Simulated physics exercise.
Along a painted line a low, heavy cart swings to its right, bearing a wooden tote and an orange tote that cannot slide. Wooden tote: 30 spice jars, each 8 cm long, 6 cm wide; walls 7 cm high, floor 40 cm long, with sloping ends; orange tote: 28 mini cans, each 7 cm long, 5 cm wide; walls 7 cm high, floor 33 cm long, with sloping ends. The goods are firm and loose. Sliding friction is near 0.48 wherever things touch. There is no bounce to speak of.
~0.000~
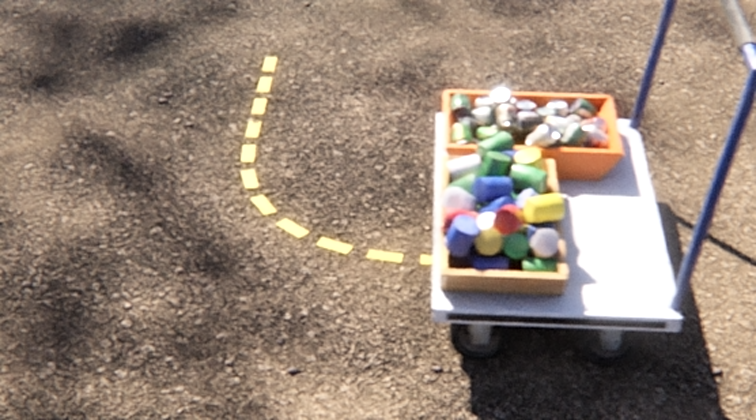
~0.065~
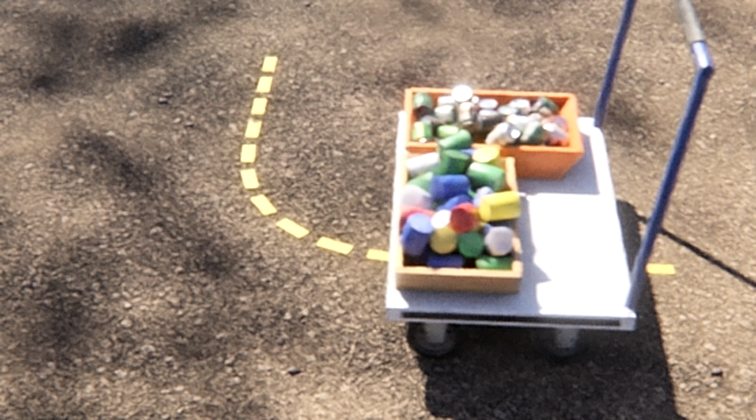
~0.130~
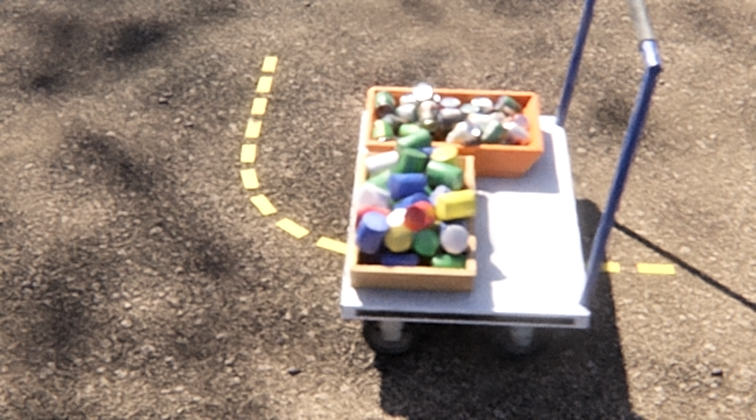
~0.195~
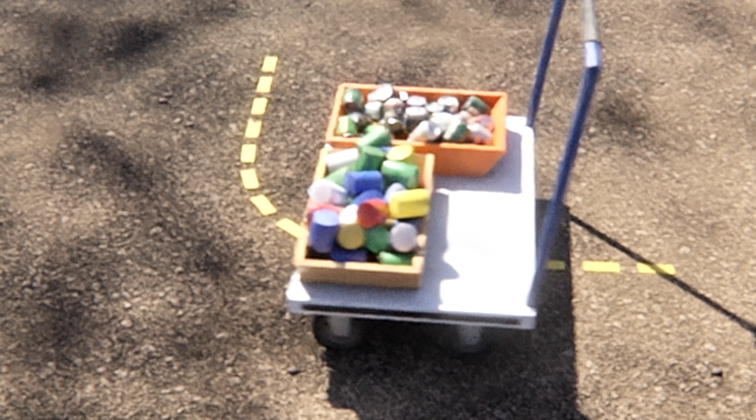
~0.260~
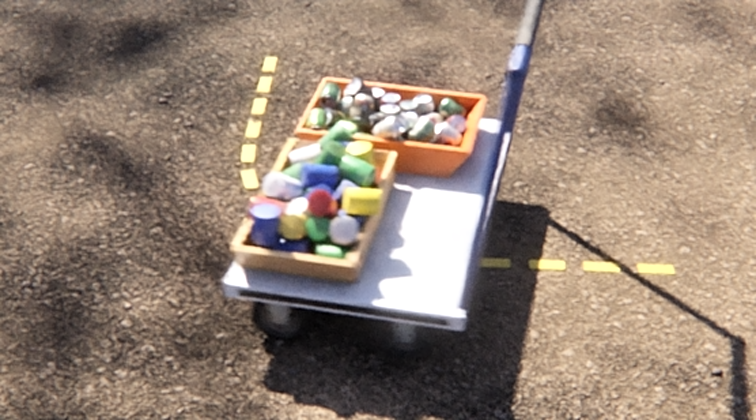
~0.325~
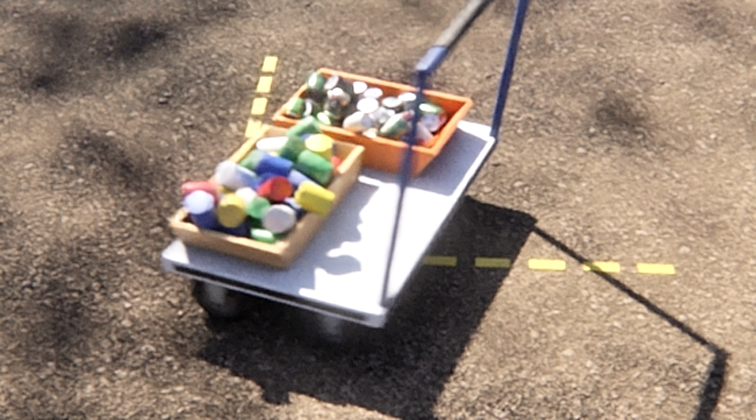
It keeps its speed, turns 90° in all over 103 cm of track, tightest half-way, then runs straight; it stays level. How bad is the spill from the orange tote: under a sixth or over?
It sheds less than a sixth of them.
After 0.46 s, wooden tote 25 in, 5 out and orange tote 28 in, 0 out.
After 0.59 s, wooden tote 23 in, 7 out and orange tote 28 in, 0 out.
After 0.78 s, wooden tote 21 in, 9 out and orange tote 28 in, 0 out.
Final count (at 1.24 s), wooden tote 19 in, 11 out and orange tote 28 in, 0 out. Asked share, 0 of 28, 0 per cent.
